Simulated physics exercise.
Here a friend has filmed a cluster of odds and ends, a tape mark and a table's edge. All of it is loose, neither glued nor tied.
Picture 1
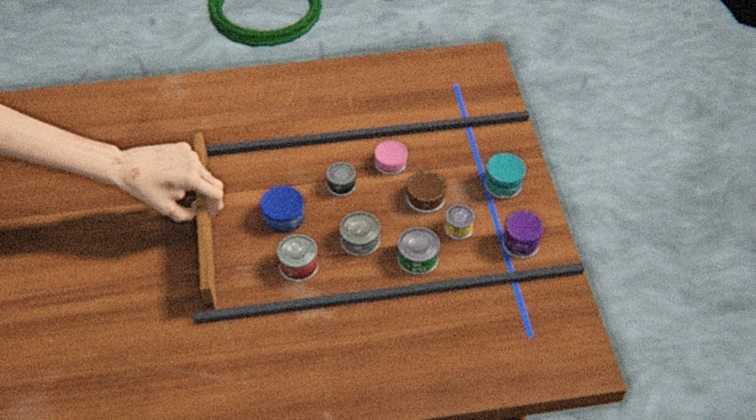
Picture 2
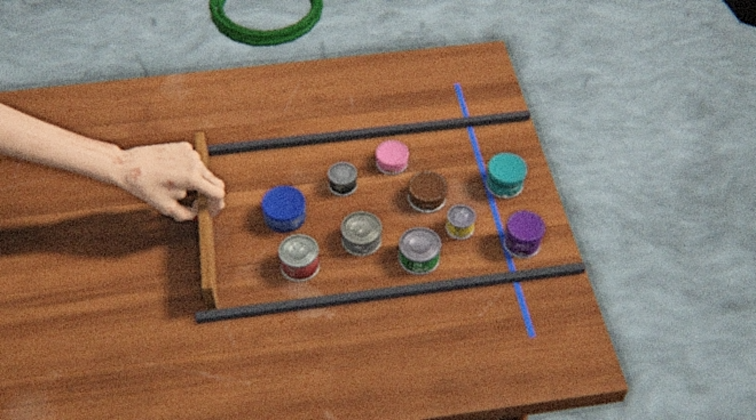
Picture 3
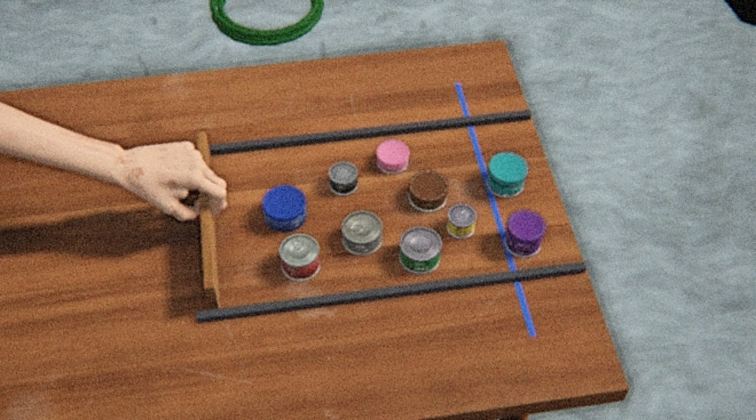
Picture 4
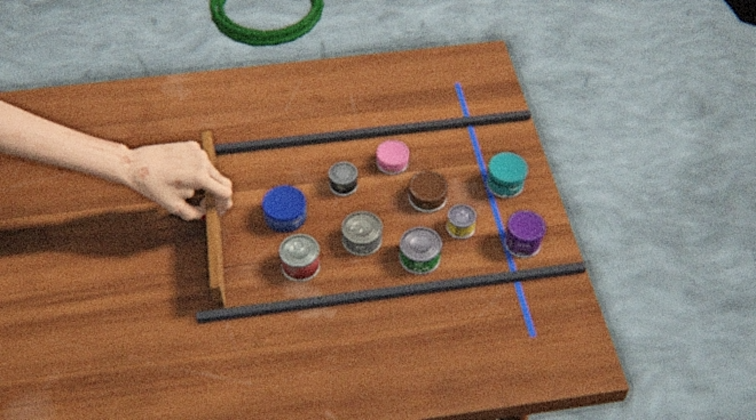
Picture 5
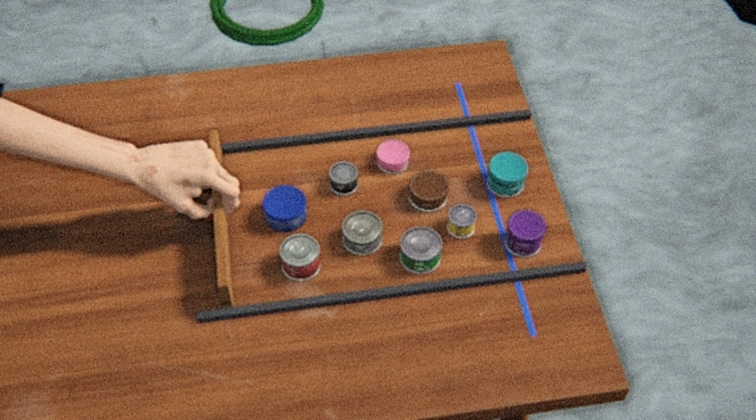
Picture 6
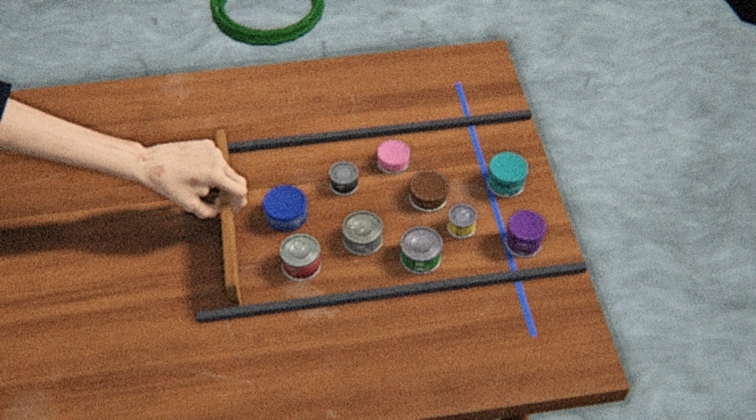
A hand slowly sliding a wooden board a little rightward between two dark rails towards unmoving coloured tins on a wooden table.
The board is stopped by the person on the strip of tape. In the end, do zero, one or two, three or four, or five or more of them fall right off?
It ends with a lone piece or a pair gone from the top.
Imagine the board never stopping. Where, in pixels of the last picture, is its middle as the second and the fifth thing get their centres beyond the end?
First roughly (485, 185), later roughly (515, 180).
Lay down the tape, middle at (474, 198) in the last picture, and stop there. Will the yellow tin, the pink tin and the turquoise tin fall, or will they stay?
Yellow tin stays put, pink tin stays put, turquoise tin goes off.
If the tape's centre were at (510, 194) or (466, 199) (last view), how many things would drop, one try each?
Respectively 4 and 1.
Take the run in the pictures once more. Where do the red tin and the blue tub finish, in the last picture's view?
The red tin comes to rest close to (526, 236), while the blue tub rests close to (509, 175).
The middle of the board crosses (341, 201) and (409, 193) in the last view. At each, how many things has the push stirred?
Answer - first 4, then 8.
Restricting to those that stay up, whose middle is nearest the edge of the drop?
The foremost one is the brown tin.
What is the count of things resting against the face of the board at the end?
My count gives 5.
Soon after, none off yet; turquoise tin at rest near (507, 175); purple pot at rest near (525, 234); yellow tin at rest near (462, 222).
After that, none off yet; turquoise tin at rest near (507, 175); purple pot at rest near (525, 234); yellow tin displaced a little near (478, 221).
In the end, the number that fall off is one or two; gone, purple pot and turquoise tin.
